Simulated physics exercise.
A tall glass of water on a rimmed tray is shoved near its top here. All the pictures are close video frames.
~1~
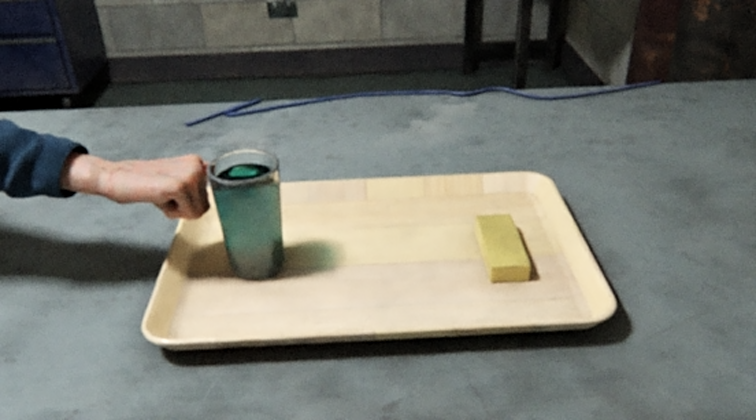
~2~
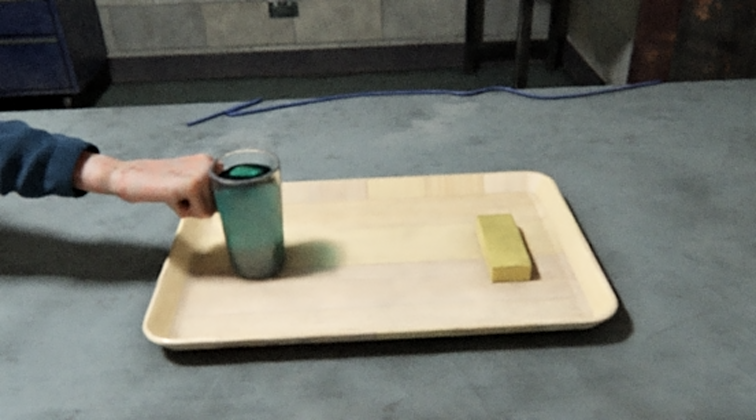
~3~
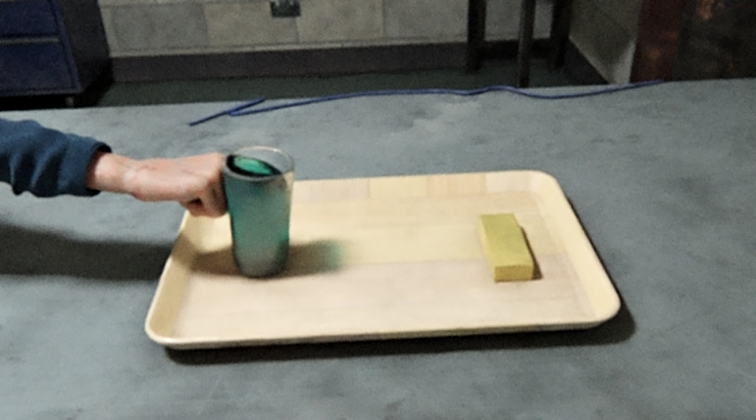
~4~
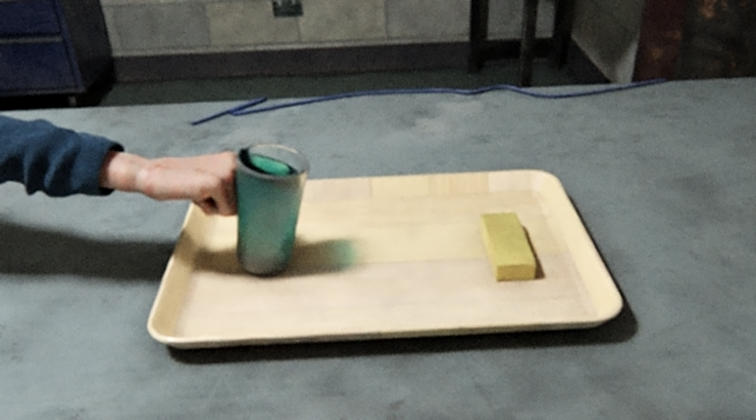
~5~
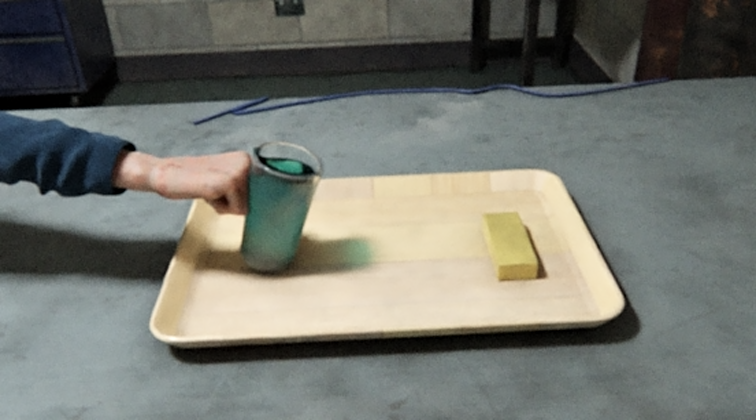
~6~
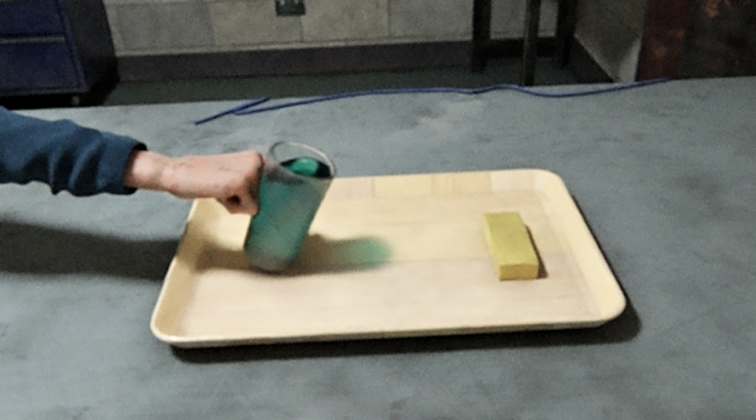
In this clip, a hand at the left pushes near the top of a tall glass of green-tinted water on a rimmed tray, and the glass leans progressively to the right while a yellow block stays still.
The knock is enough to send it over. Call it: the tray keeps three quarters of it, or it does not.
The tray keeps three quarters.
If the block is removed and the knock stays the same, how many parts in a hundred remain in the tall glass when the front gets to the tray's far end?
Roughly 55 %, give or take.
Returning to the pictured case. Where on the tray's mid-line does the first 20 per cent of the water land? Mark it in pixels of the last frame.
Roughly (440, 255).
A moment on, the tall glass is falling and 96 per cent is in the glass, 2 on the tray and 2 above or beyond its rim.
Next, the tall glass lies on its side and 64 per cent is in the glass, 34 on the tray and 2 above or beyond its rim.
Then the tall glass lies on its side and 38 per cent is in the glass, 40 on the tray and 22 above or beyond its rim.
Later the tall glass lies on its side and 21 per cent is in the glass, 70 on the tray and 9 above or beyond its rim.
Finally, 91 per cent is held by tray and glass, 9 is off the tray.
